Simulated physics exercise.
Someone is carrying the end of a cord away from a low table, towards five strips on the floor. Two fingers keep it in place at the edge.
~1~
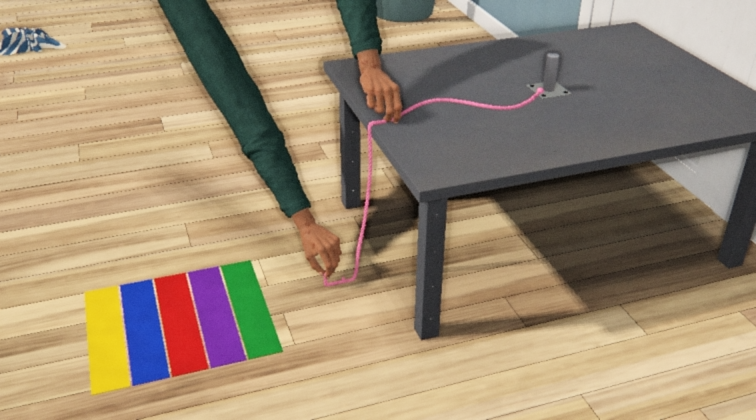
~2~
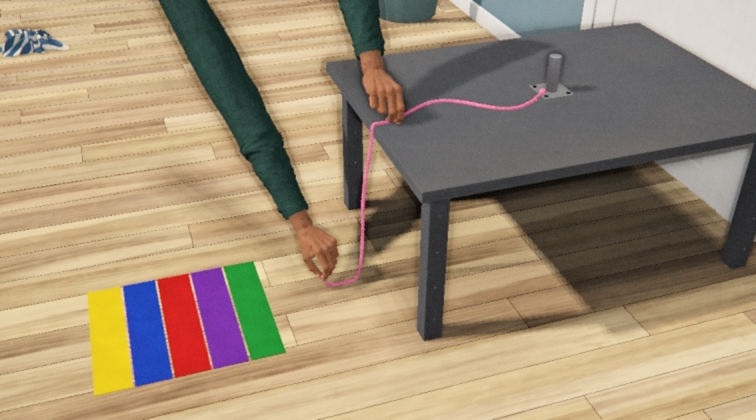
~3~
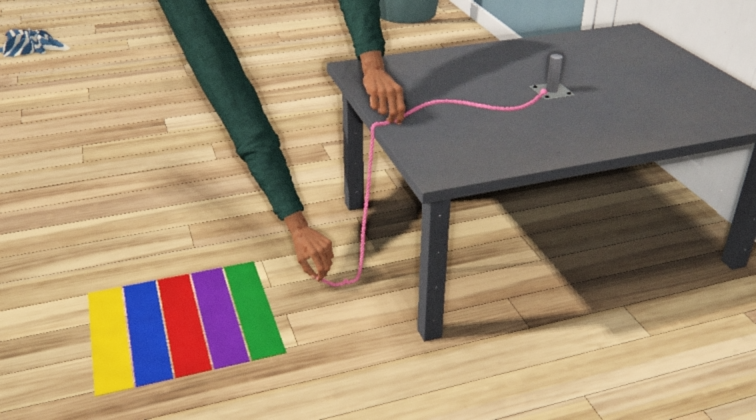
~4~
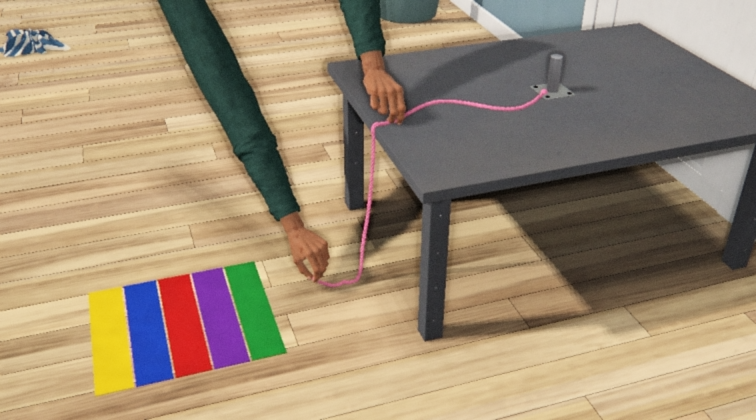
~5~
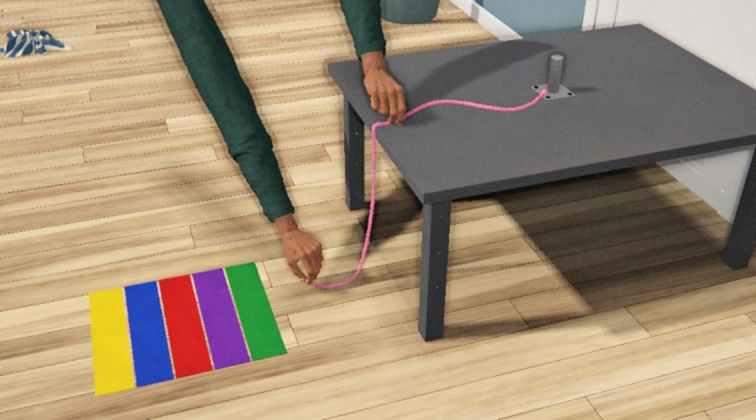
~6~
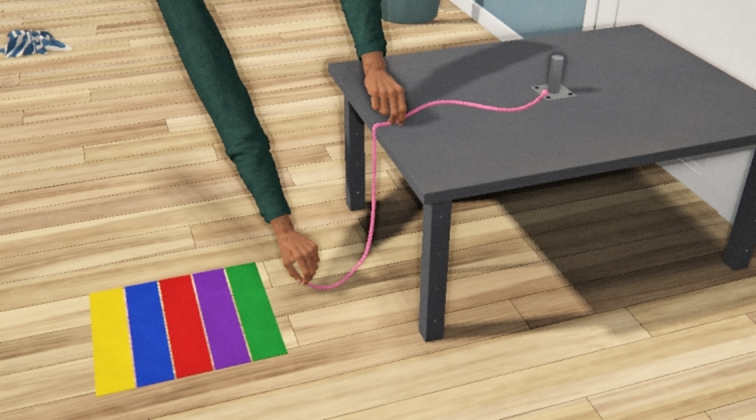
The pink cord's free end, pinched in a hand near the floor, starts close to a dark low table while another hand presses the cord at the table's edge. The lower hand draws it slightly left towards five coloured strips, and the hanging part bows into a wider curve.
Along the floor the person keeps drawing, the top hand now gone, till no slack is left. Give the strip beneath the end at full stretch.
Red strip.
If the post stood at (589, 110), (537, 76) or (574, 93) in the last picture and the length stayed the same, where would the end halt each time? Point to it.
Try by try, about (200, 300), (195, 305) and (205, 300).
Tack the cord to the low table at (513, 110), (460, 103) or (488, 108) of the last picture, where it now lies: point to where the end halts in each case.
Roughly (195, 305), (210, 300) and (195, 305).
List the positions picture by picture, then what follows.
In the first frame, end (325, 274); green (260, 337); purple (224, 345); red (186, 353); blue (148, 361); yellow (109, 370).
In the second frame, end (323, 276); cord through (531, 102) (467, 103) (408, 113) (369, 153) (363, 212) (360, 269).
In the third frame, end (317, 278).
In the fourth frame, end (313, 279); cord through (532, 103) (468, 104) (409, 113) (373, 153) (368, 212) (361, 269).
In the fifth frame, end (307, 280).
In the sixth frame, end (303, 282); cord through (533, 104) (469, 104) (410, 114) (374, 154) (373, 212) (355, 269).
Soon after, end near (249, 293); over green.
Then, end near (206, 301); over purple.
At full stretch, end near (182, 306); over red. Over red.
